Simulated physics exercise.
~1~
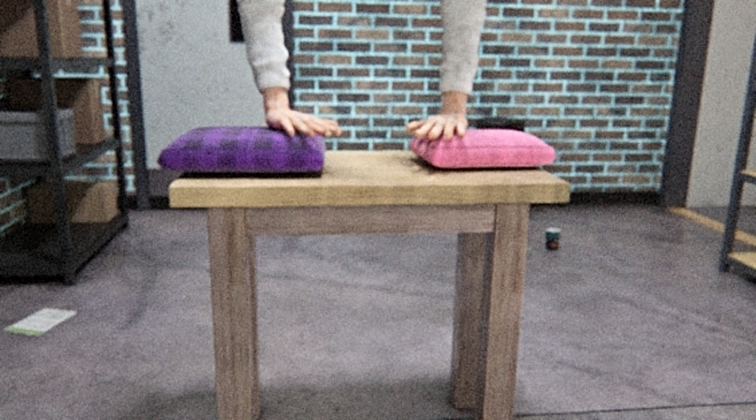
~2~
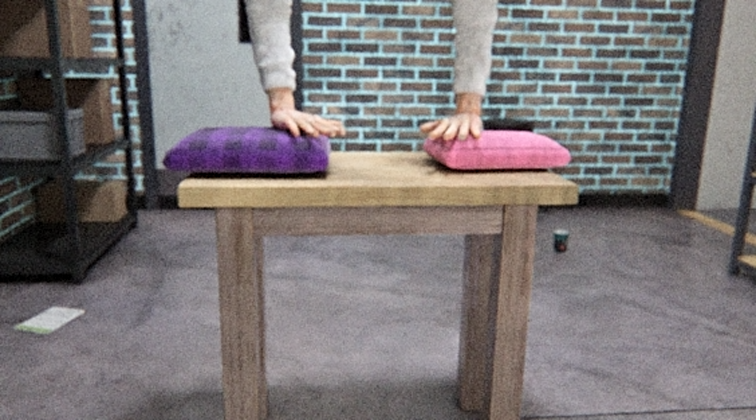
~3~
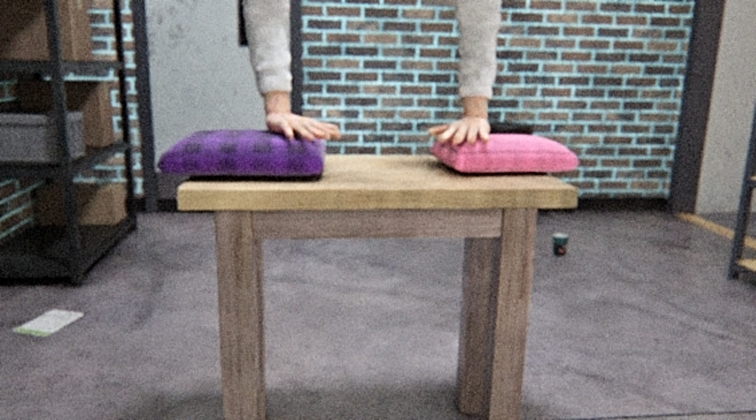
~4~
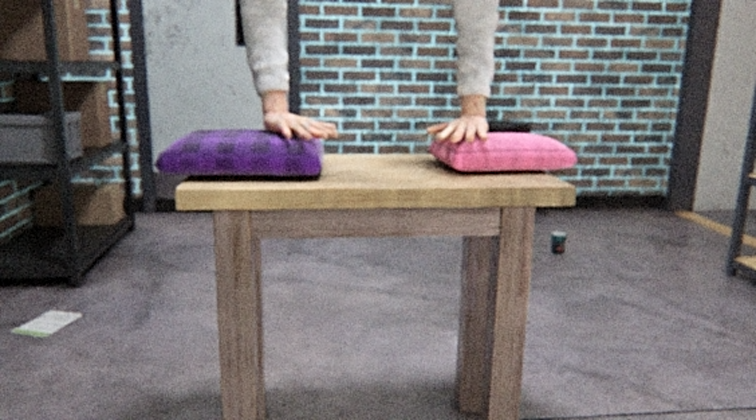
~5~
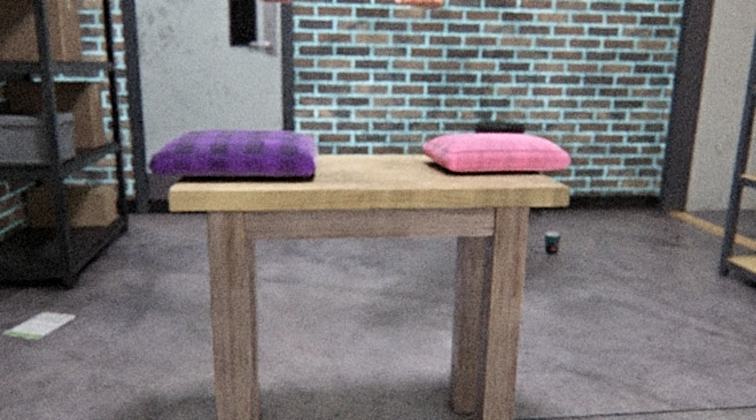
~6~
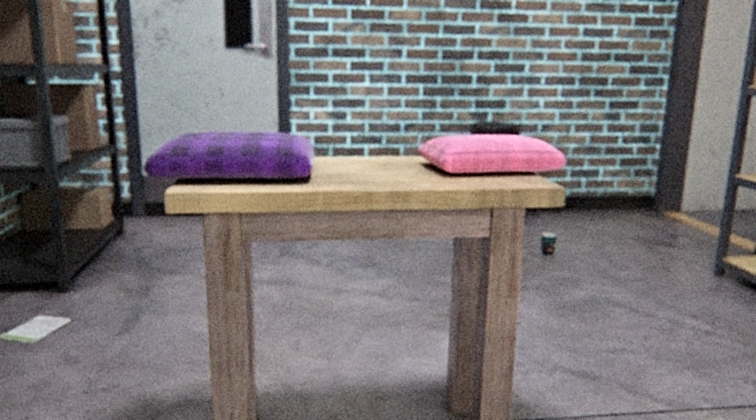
On a wooden bench, hands push two cushions outward, then withdraw, leaving both resting there.
